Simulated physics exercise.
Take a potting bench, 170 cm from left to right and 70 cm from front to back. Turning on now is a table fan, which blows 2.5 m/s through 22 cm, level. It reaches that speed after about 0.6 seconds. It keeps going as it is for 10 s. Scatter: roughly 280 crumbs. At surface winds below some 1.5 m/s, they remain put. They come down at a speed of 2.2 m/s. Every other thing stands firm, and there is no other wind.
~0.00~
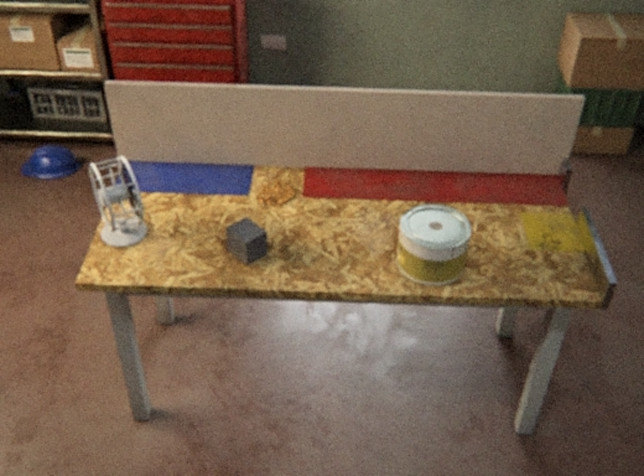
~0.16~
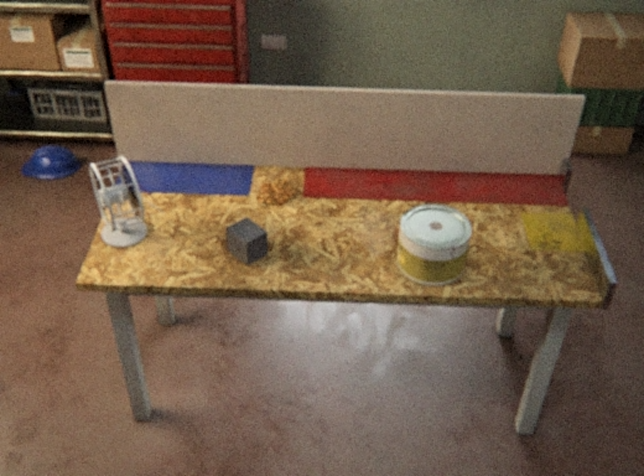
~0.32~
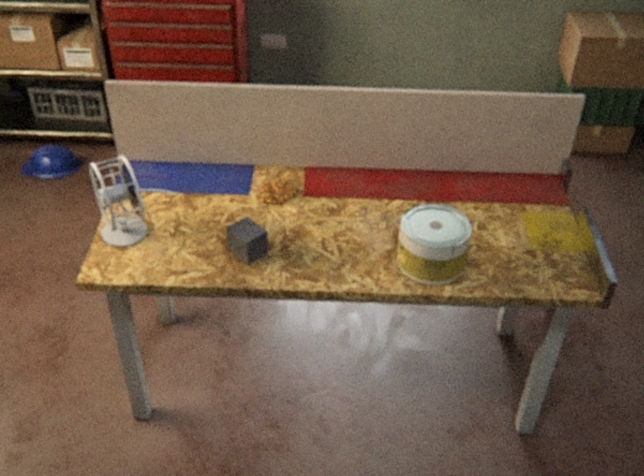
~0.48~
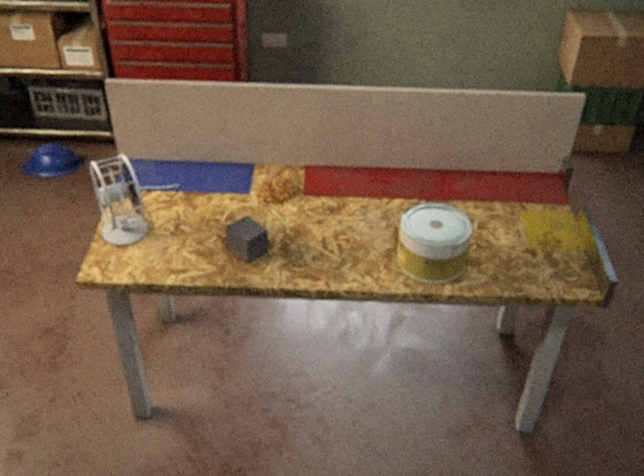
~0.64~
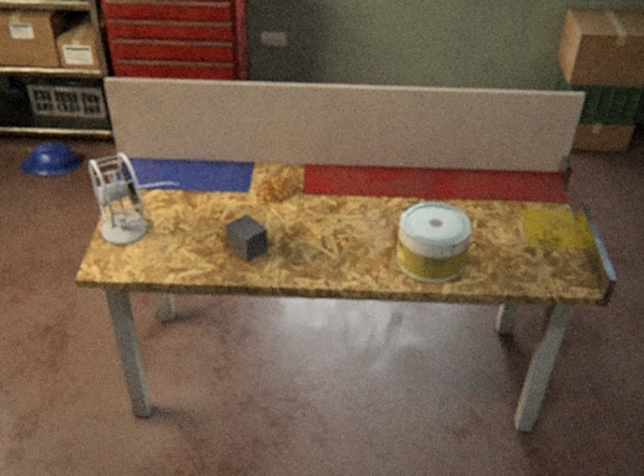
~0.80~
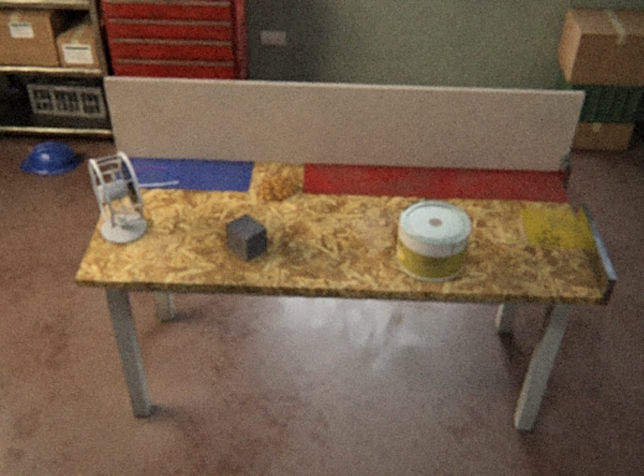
A wooden potting bench with pale legs and a pale backboard stands on a reddish floor in a workshop, seen from the front and slightly above, with shelves, red drawers and boxes behind. A small white fan sits at the left, near a dark grey block, a white-and-yellow tin, blue, red and yellow sheets, and a tan crumb pile. Nothing visibly stirs, and the view stays almost still.
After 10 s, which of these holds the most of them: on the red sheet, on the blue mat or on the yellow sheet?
The yellow one.
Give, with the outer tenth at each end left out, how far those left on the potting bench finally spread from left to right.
100 centimetres or so.
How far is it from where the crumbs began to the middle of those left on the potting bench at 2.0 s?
Centre offset: Approx. 5 cm.
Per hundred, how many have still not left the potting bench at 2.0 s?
Some 100 percent are still there.
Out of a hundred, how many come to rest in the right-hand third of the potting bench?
I'd put it at about 60 percent.
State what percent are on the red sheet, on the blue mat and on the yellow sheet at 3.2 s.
Roughly 10 % red, 0 % blue and 10 % yellow.
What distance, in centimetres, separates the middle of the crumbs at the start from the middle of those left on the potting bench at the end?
That comes to some 75 centimetres.
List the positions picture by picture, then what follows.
In the first picture, the middle of the crumbs is near (277, 193), none has stirred yet and the mouth of the table fan is at (117, 194).
In the second picture, the middle of the crumbs is near (277, 191), none has stirred yet, the blue mat is centred on (186, 178), the red sheet is centred on (434, 186) and the yellow sheet is centred on (552, 232).
In the third picture, the middle of the crumbs is near (277, 191), none has stirred yet, the top of a block is at (247, 229) and the top of a large tin is at (436, 225).
In the fourth picture, the middle of the crumbs is near (277, 189) and none has stirred yet.
In the fifth picture, the middle of the crumbs is near (277, 188) and none has stirred yet.
In the sixth picture, the middle of the crumbs is near (277, 187) and none has stirred yet.
After 2.0 s, 0 % are on the blue mat, 12 % on the red sheet and 0 % on the yellow sheet; the middle of those still in play is near (284, 189); 0 % have settled or left.
After 3.2 s, 0 % are on the blue mat, 10 % on the red sheet and 8 % on the yellow sheet; the middle of those still in play is near (300, 193); 1 % have settled or left.
After 5.5 s, 0 % are on the blue mat, 4 % on the red sheet and 15 % on the yellow sheet; the middle of those still in play is near (380, 202); 9 % have settled or left.
After 10.0 s, at the end, 0 % are on the blue mat, 3 % on the red sheet and 29 % on the yellow sheet; the middle of those still in play is near (477, 212).
